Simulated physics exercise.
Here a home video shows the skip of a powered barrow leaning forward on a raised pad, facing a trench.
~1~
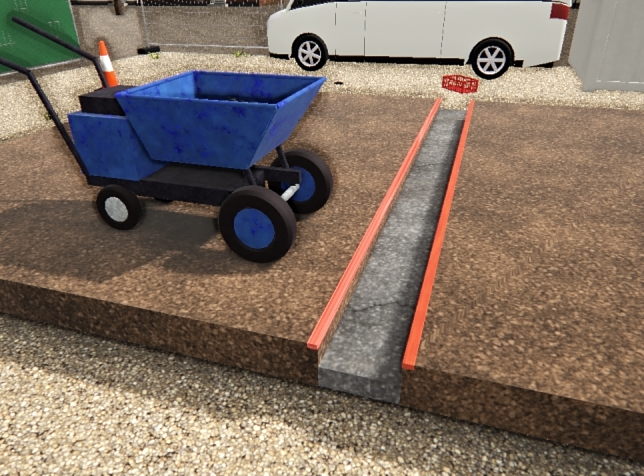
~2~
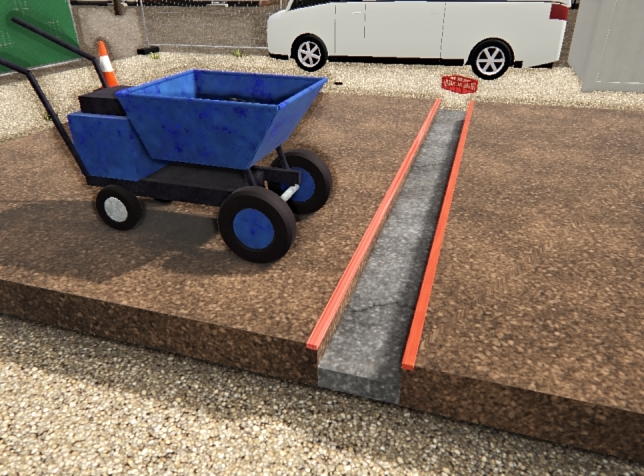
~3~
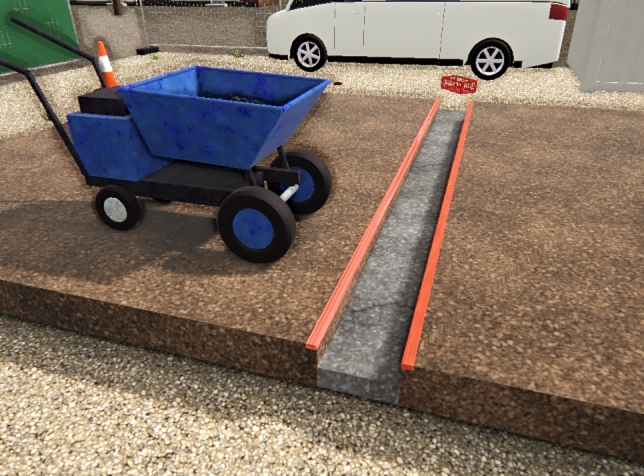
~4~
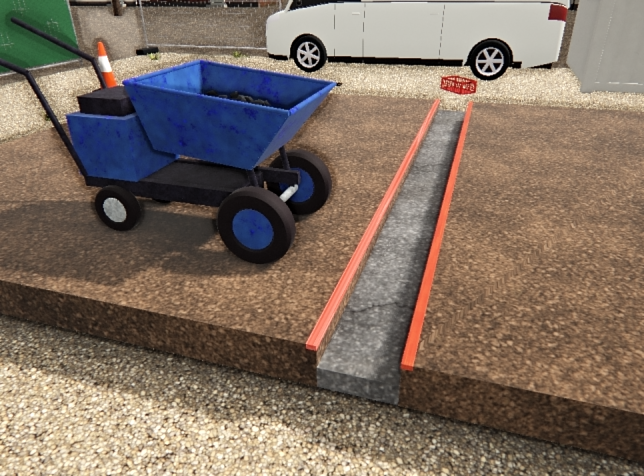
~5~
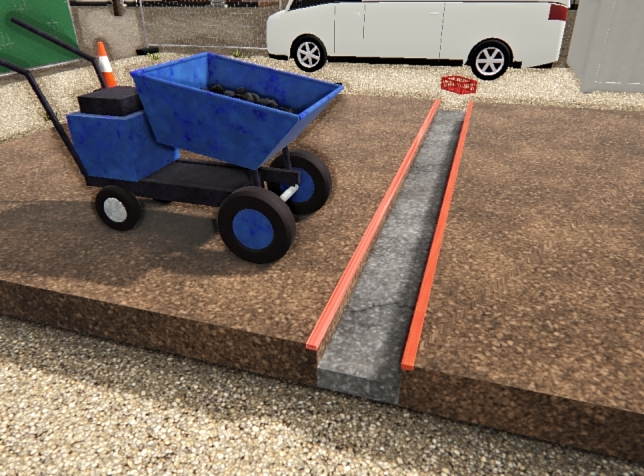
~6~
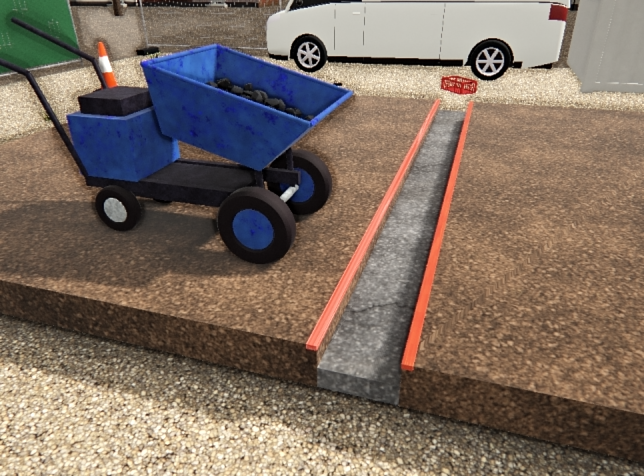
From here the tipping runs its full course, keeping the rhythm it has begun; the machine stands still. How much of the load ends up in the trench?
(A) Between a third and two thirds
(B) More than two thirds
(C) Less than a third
More than two thirds (B).
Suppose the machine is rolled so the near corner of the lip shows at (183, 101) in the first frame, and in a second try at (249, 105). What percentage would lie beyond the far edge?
In order: About 0 % and 0 %.
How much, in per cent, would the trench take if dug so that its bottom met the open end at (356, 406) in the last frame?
Some 90 per cent.
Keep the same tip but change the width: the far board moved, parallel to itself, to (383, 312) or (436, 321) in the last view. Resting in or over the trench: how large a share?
The first case gives around 40 percent, and the second around 90 percent.
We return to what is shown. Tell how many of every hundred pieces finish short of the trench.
Roughly 0 percent of the pieces, I think.
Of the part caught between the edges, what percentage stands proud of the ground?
Estimate: Close to 20 in a hundred.
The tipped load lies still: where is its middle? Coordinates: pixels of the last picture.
I'd put the middle somewhere around (407, 261).
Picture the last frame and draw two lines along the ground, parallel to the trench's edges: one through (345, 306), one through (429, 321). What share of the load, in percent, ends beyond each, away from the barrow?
Around 90 per cent for the first, around 10 per cent for the second.
Shortly afterwards, skip tipped steeply; the whole lot in the skip.
Next, skip tipped steeply; all but a few in the skip; a little in or heaped over the trench; only a few beyond it; only a few falling.
Some moments later, skip tipped right over; near a third in the skip; near half in or heaped over the trench; a little beyond it.
In the end, skip tipped right over; a little in the skip; the bulk in or heaped over the trench; a little beyond it.
